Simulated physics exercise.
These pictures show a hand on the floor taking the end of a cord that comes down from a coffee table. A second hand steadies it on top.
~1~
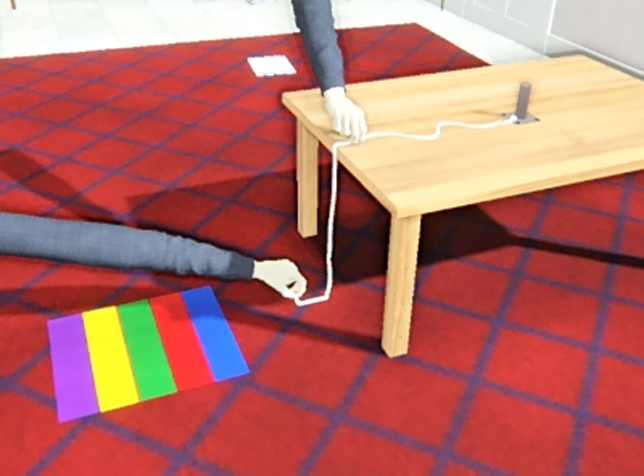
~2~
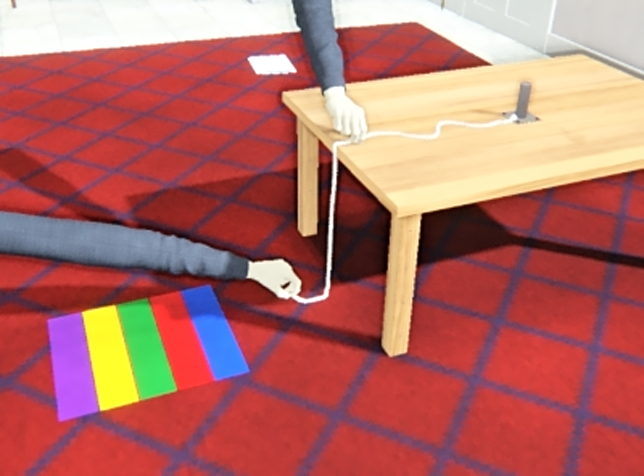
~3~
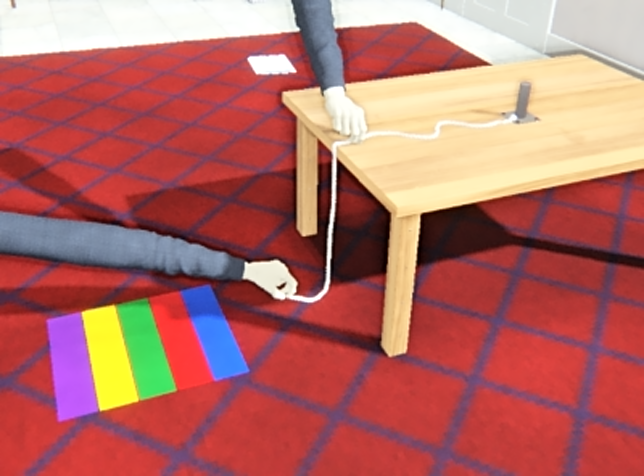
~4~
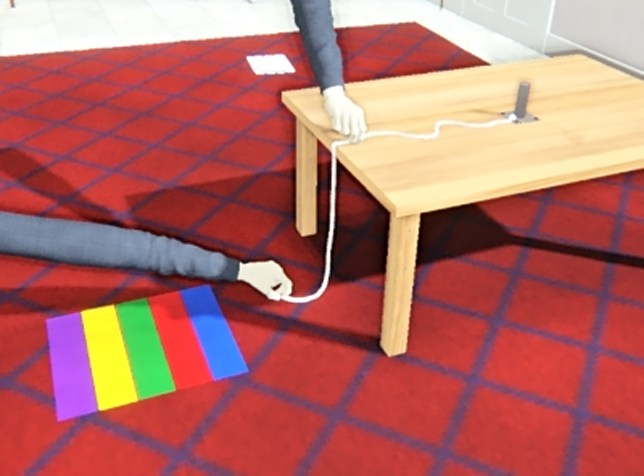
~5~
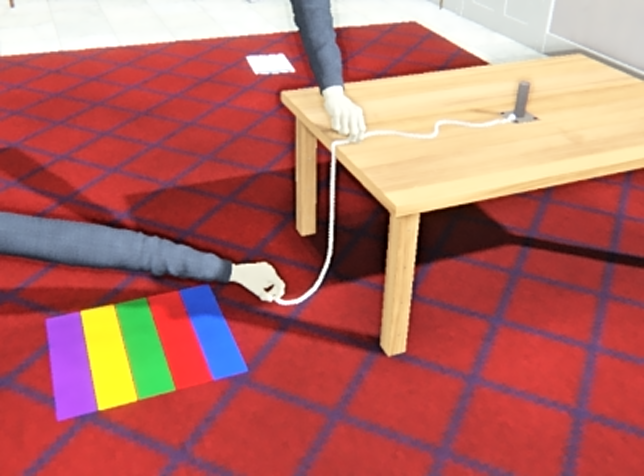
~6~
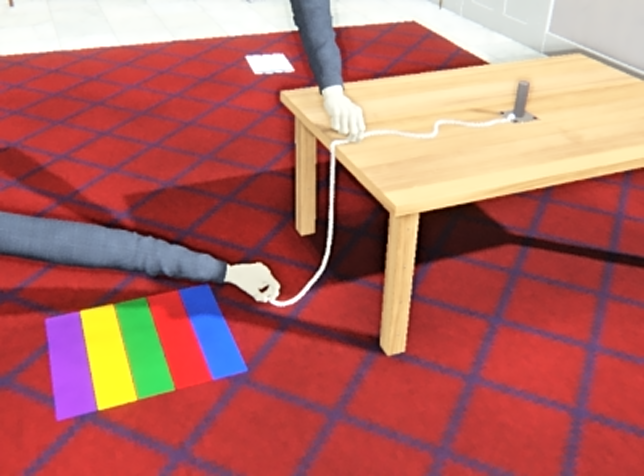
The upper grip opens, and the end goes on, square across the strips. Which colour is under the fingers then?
It halts on the green strip.
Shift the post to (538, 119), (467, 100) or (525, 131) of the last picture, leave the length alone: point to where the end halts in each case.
About (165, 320), (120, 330) and (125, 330).
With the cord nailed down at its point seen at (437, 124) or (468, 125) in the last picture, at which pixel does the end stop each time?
Near (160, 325) and (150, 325).
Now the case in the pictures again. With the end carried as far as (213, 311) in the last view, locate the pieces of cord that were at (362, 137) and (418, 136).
Near (335, 148) and (390, 136).
Soon after, end near (213, 311); over blue.
After that, end near (168, 321); over red.
At the stop, end near (142, 327); over green. Over green.
